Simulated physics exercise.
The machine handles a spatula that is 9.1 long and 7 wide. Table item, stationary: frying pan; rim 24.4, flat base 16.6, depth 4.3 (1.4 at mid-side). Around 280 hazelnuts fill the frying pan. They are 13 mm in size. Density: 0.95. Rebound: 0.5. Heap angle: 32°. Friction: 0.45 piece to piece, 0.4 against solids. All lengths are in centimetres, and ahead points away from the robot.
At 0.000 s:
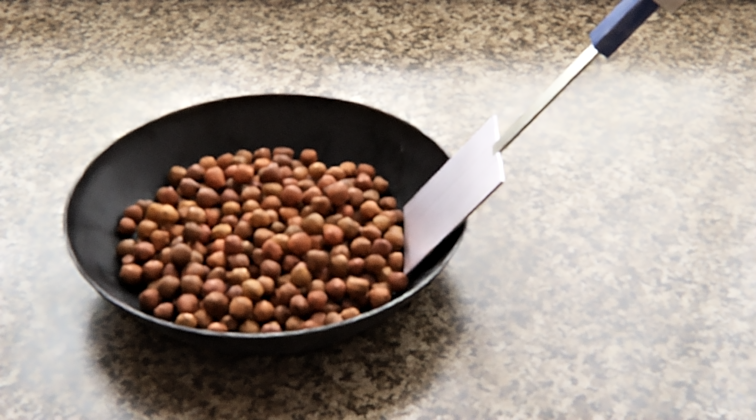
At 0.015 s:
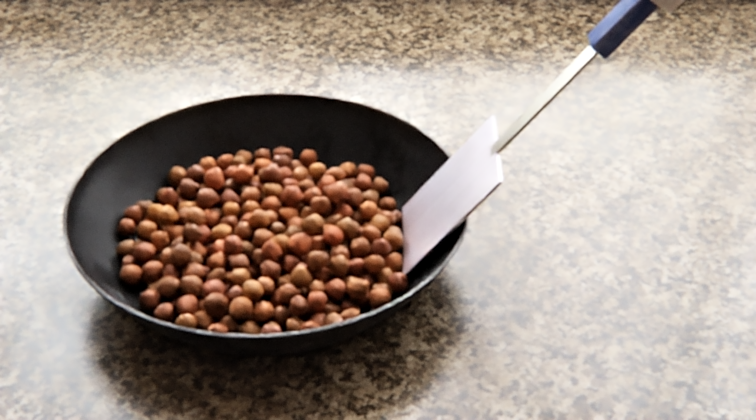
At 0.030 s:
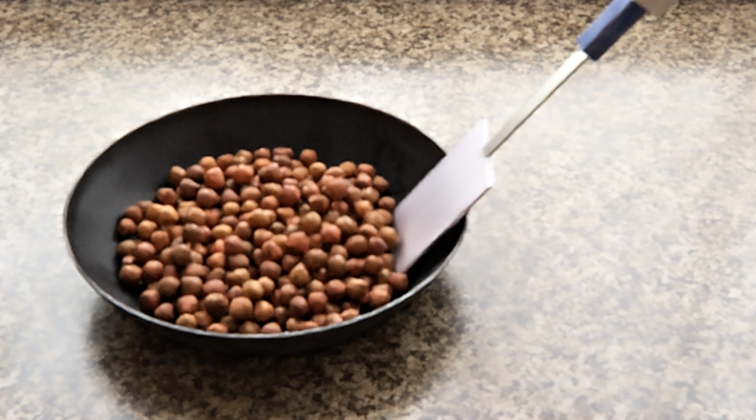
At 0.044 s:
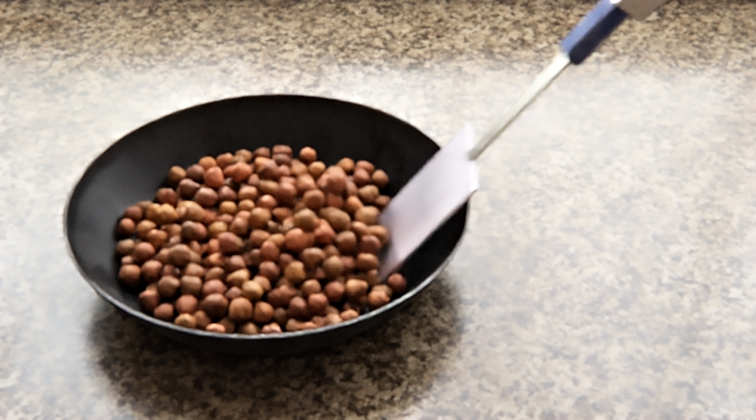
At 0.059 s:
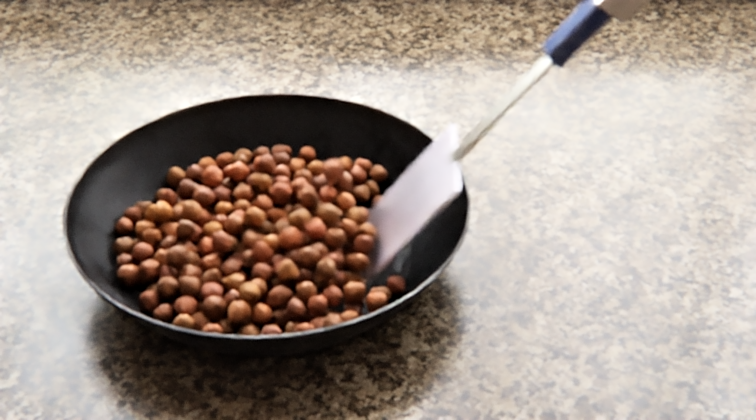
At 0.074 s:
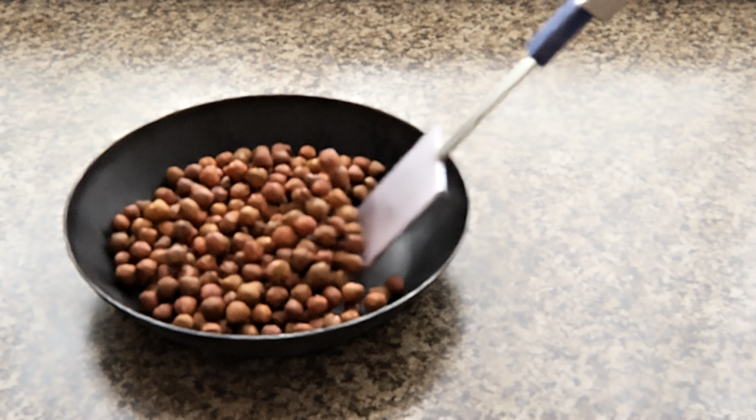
A black frying pan full of reddish-brown hazelnuts sits left of centre on a speckled brown-and-beige stone surface, seen from above at an angle by a still camera. A spatula with a pale flat blade and a blue section on its handle slants in from the upper right, resting against the nuts. The blade barely moves at first, then pushes leftward through the pan, shoving nearby nuts into the pile and baring dark pan behind it.
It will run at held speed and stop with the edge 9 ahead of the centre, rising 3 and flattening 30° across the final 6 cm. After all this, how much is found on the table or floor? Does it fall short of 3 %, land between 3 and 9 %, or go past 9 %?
It goes past 9 %.
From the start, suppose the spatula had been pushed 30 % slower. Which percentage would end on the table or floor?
About 10 in a hundred.
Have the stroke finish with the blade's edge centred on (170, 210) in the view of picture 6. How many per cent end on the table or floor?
Around 0 percent ends on the table or floor.
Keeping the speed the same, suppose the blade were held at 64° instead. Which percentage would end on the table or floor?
It would come to roughly 20 percent.
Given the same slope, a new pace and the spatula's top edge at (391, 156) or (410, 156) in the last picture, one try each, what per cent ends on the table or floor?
That comes to about 30 and about 30 percent, in that order.
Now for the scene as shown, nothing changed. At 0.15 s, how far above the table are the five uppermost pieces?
Height: Approx. 5 cm.
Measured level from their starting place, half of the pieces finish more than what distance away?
About 2 centimetres.
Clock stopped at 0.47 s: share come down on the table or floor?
Some 15 per cent of the load.
By 0.15 s, sloping 53°, highest piece 5 above the table; 282 in the frying pan.
By 0.23 s, sloping 42°, highest piece 6 above the table; 282 in the frying pan.
By 0.47 s, sloping 23°, highest piece 5 above the table; 230 in the frying pan, 46 on the table or floor, 6 on the blade or in flight.
By 1.52 s, sloping 23°, highest piece 5 above the table; 229 in the frying pan, 53 on the table or floor.
Final count, 229 in the frying pan, 53 on the table or floor. That is 19 % on the table or floor.
